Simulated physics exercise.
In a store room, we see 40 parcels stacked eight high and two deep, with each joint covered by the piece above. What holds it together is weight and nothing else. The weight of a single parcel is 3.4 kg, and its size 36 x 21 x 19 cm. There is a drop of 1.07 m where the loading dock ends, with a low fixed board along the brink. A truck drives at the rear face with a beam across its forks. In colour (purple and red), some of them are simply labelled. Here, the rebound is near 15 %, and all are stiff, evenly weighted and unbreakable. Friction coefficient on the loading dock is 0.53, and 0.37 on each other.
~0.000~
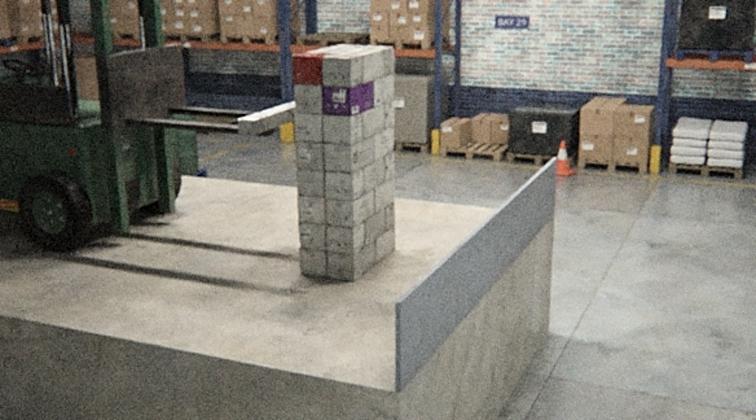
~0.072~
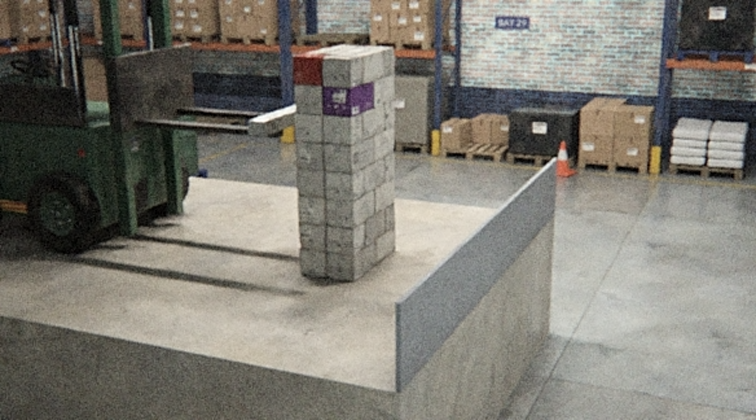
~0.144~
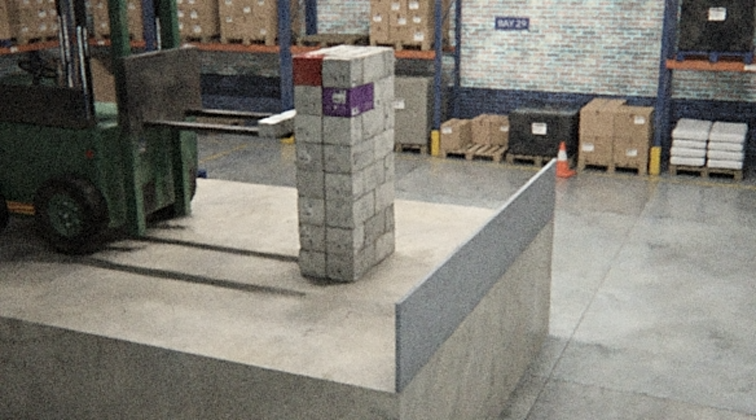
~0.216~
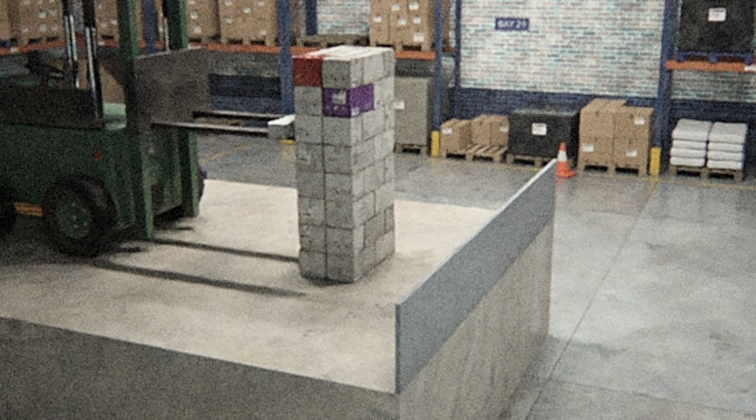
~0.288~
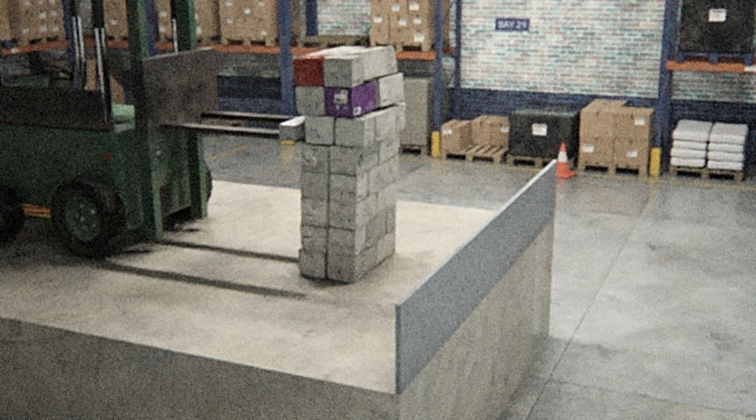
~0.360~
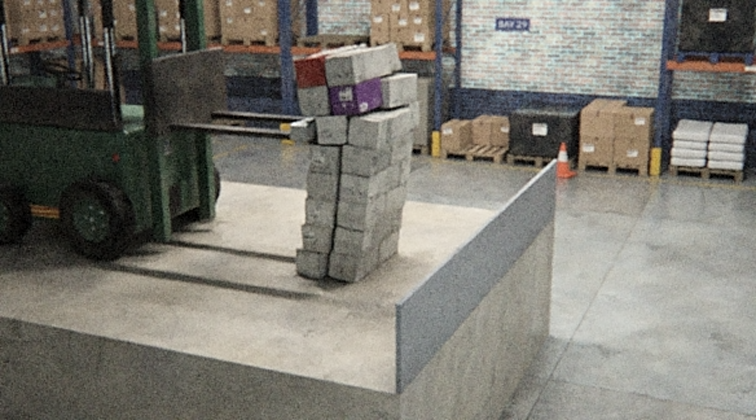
In a warehouse with stocked shelving and a brick back wall, a fixed camera looks slightly down onto a raised concrete platform. A green forklift stands at left, facing a tall, narrow stack of grey blocks with one red and one purple near its top, while an orange cone sits beyond. The forklift creeps right until its pale beam pushes the upper stack, shifting blocks rightward, opening gaps and leaning the column.
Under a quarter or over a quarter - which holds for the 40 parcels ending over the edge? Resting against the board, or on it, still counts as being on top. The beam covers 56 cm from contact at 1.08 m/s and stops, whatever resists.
It comes to fewer than one in four of the lot.
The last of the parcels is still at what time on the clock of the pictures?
That is at about 2.5 s.
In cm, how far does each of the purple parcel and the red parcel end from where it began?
Distance from start in cm - purple 250, red 140.
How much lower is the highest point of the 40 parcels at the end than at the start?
Something like 85 cm, give or take.
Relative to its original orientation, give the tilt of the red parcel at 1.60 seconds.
I'd estimate close to 90°.
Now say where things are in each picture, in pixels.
In the first picture (pixels give the middle of a visible side), beam (247, 127) 24 cm from the stack; red parcel (306, 70); purple parcel (337, 101); none has stirred.
The second picture shows beam (257, 129) 16 cm from the stack; red parcel (306, 71).
The third picture shows beam (267, 130) 8 cm from the stack; red parcel (306, 71).
The fourth picture shows beam (278, 131) 4 mm from the stack; red parcel (306, 72).
The fifth picture shows beam (288, 133) 7 cm in; red parcel (307, 72); purple parcel (339, 103) 16 mm from its place; steepest lean 8°, the parcel at (391, 60); movement in 25 of them.
The sixth picture shows beam (299, 133) 15 cm in; purple parcel (344, 100) 8° from how it stood; red parcel (309, 73) 9° from how it stood; steepest lean 16°, the parcel at (393, 57); movement in 39 of them.
After 0.48 s, none of the 40 parcels over the edge, 40 disturbed; red parcel 26° from how it stood; purple parcel 10° from how it stood.
After 0.70 s, none of the 40 parcels over the edge, 40 disturbed; red parcel 60° from how it stood, 27 cm lower; purple parcel 26° from how it stood, 14 cm lower.
After 0.98 s, none of the 40 parcels over the edge, 39 disturbed; red parcel on its side; purple parcel on its side.
After 1.60 s, 4 of the 40 parcels over the edge; purple parcel on its side; red parcel on its side.
In the end (2.6 s), 5 of the 40 parcels over the edge; purple parcel on its side; red parcel on its side. That is 12 per cent. From the last view, middles, red parcel near (276, 275).
